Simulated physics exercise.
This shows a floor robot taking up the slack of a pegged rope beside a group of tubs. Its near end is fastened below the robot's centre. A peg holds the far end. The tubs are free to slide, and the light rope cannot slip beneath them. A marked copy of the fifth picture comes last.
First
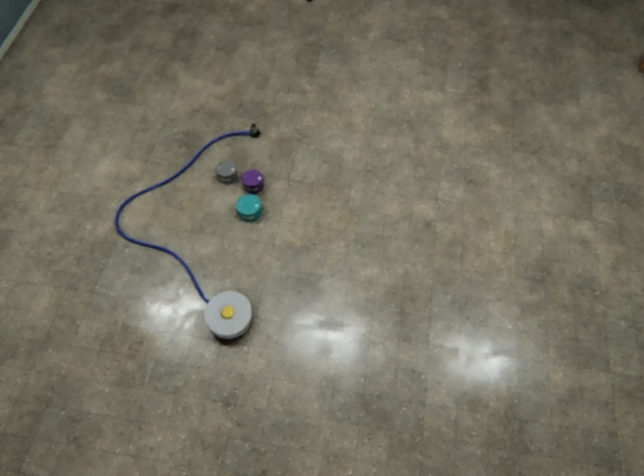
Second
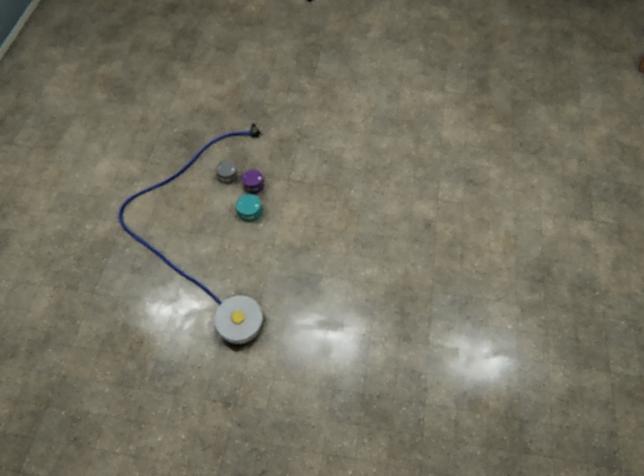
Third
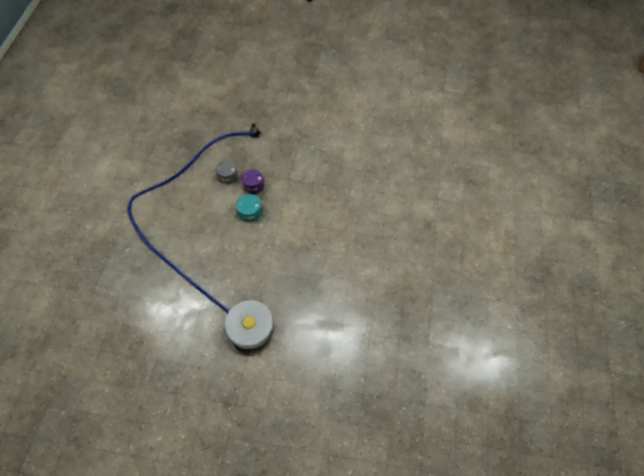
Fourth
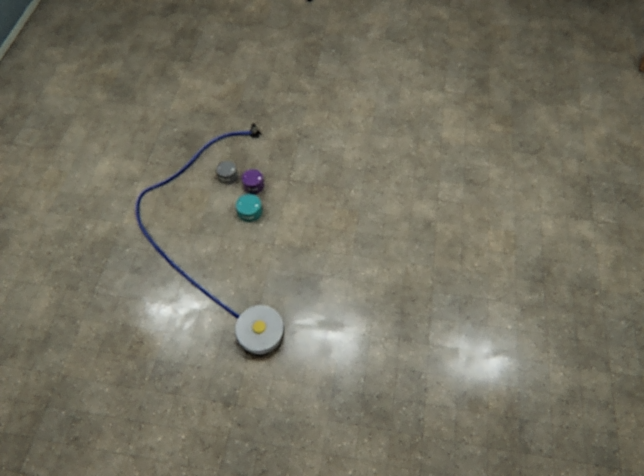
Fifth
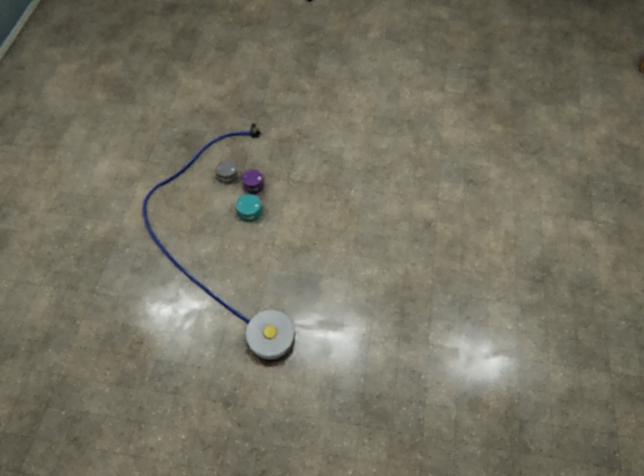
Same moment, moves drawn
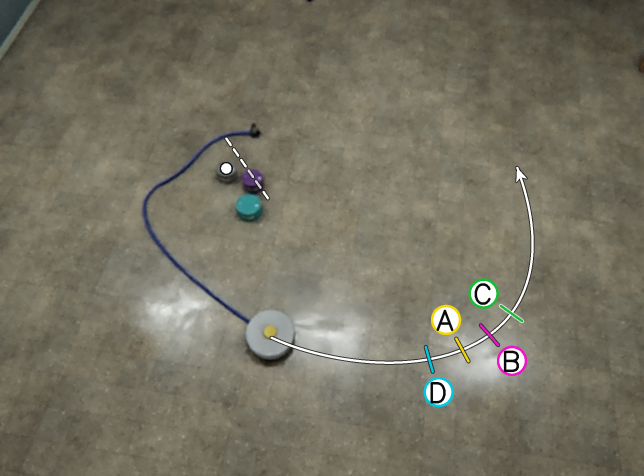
A round grey robot with a yellow centre slides slowly a short way right and slightly down across a mottled brown-grey floor, seen from high above by a still camera. A blue rope curves from it, bowing left and up to a small dark peg, with grey, purple and turquoise tubs clustered below the peg. As the robot moves, the rope's bends smooth out and its left bulge draws inward, while the tubs stay still.
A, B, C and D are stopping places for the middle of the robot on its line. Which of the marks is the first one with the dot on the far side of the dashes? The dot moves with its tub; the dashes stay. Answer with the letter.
It must go as far as B.
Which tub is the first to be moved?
Grey.
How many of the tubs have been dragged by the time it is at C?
Three.
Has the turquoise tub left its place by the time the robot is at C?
Yes.
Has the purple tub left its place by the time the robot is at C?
Yes.
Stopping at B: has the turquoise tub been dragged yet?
By then, yes.
On the marked copy, A at (462, 350); B at (489, 335); C at (511, 313); D at (429, 359); the dashed line at (246, 166); the route from (272, 338) via (494, 332) to (517, 168); the white dot at (226, 168).
Following B. Soon after the start, robot (349, 357); grey tub (227, 173).
Later, robot (431, 357); grey tub (229, 173).
In the end, robot (492, 332); purple tub (258, 183); grey tub (257, 168); turquoise tub (271, 198); the dot on the grey tub is over the dashed line.
As for the rest, A leaves the dotted tub short, at (244, 172); C does it too, but is farther than needed; D leaves the dotted tub short, at (229, 173).
